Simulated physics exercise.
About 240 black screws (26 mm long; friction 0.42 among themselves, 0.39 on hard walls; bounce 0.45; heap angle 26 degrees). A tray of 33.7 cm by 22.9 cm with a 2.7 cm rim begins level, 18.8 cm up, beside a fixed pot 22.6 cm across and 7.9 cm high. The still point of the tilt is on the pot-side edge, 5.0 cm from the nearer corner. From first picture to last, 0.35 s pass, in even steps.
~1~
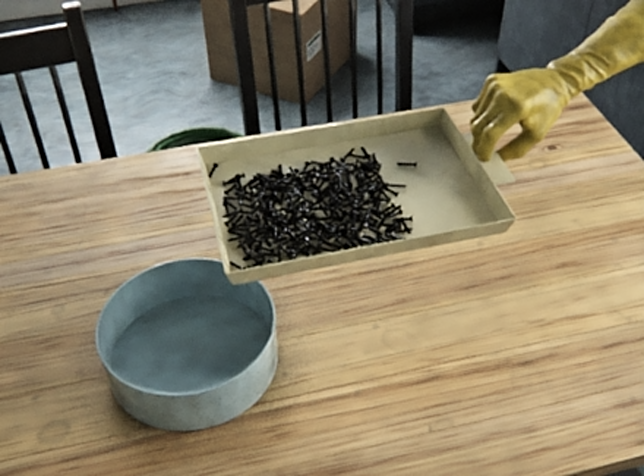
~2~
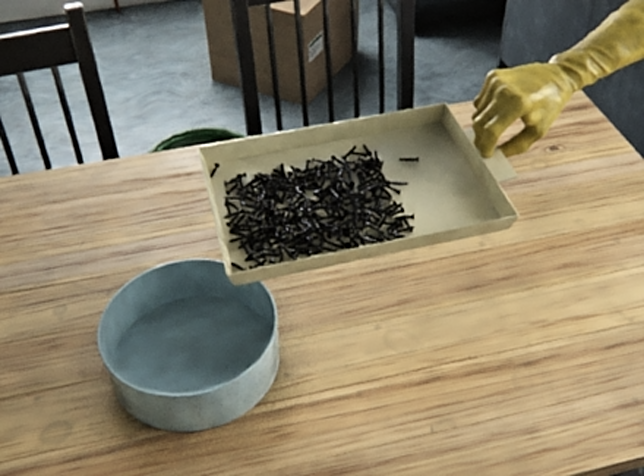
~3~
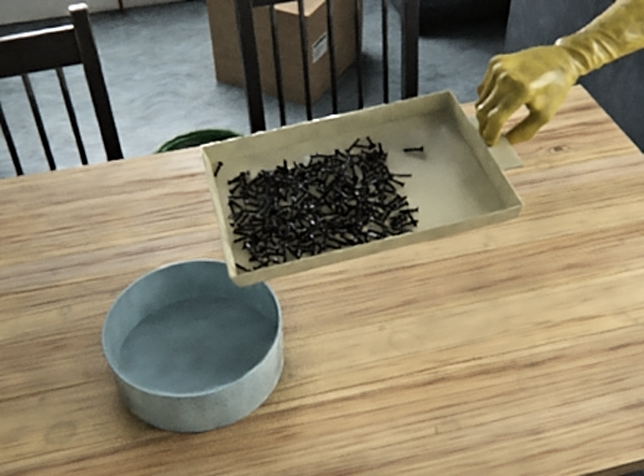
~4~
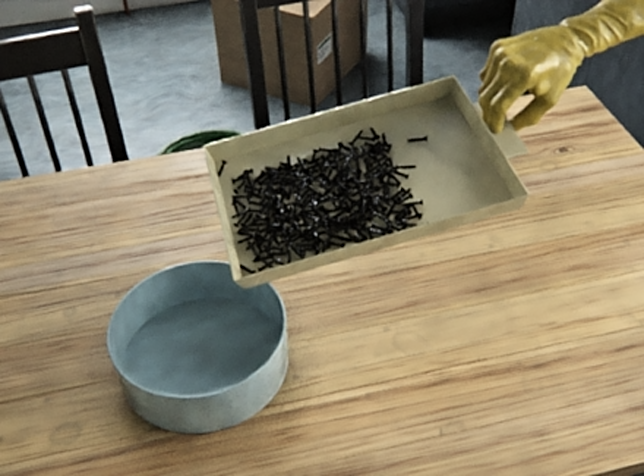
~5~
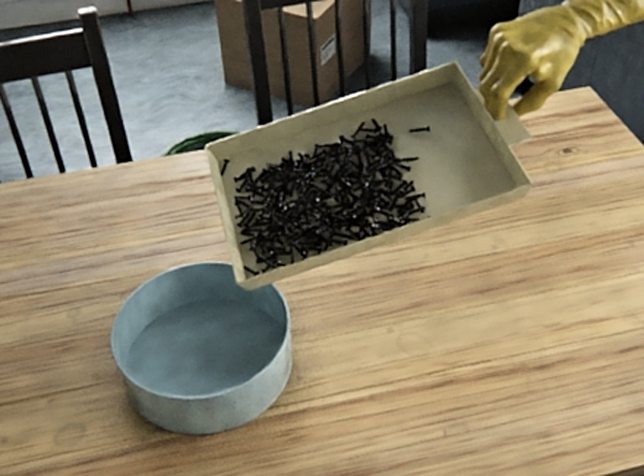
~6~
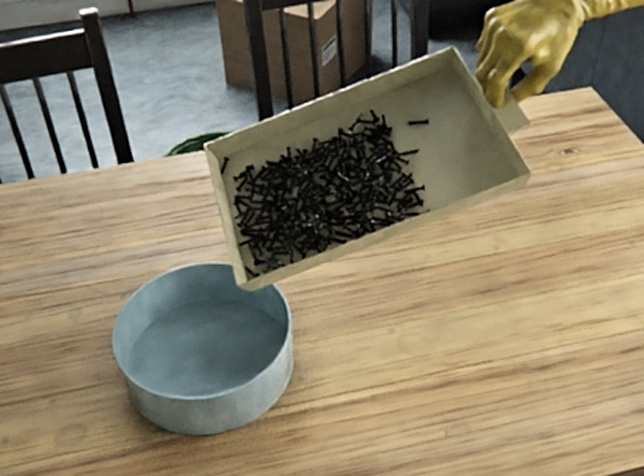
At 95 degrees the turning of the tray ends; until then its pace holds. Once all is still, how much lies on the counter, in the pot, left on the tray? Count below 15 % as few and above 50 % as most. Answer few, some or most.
Counter: Few, pot: Most, tray: Few.
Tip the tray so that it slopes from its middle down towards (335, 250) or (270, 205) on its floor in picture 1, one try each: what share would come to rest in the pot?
Some 45 and 75 per cent.
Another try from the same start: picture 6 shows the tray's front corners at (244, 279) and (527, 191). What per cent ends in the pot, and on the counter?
Pot 90, counter 10.
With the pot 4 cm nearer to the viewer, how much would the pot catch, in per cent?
Then about 100 per cent.
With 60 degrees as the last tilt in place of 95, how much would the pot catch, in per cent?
In that case some 10 per cent.
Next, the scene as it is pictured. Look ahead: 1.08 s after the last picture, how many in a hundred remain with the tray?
Roughly 85 per cent.
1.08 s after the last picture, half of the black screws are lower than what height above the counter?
Roughly 22 cm.
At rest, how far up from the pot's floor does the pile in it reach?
About 3.0 cm.
Then, 0.65 s after the last picture, tilt 53 degrees; the tray holds 100 %, the pot 0 %.
Then, 1.08 s after the last picture, tilt 78 degrees; the tray holds 85 %, the pot 5 %.
Then, 1.59 s after the last picture, tilt 95 degrees; the tray holds 0 %, the pot 95 %.
In the end, counter 0 %, pot 100 %, tray 0 %.
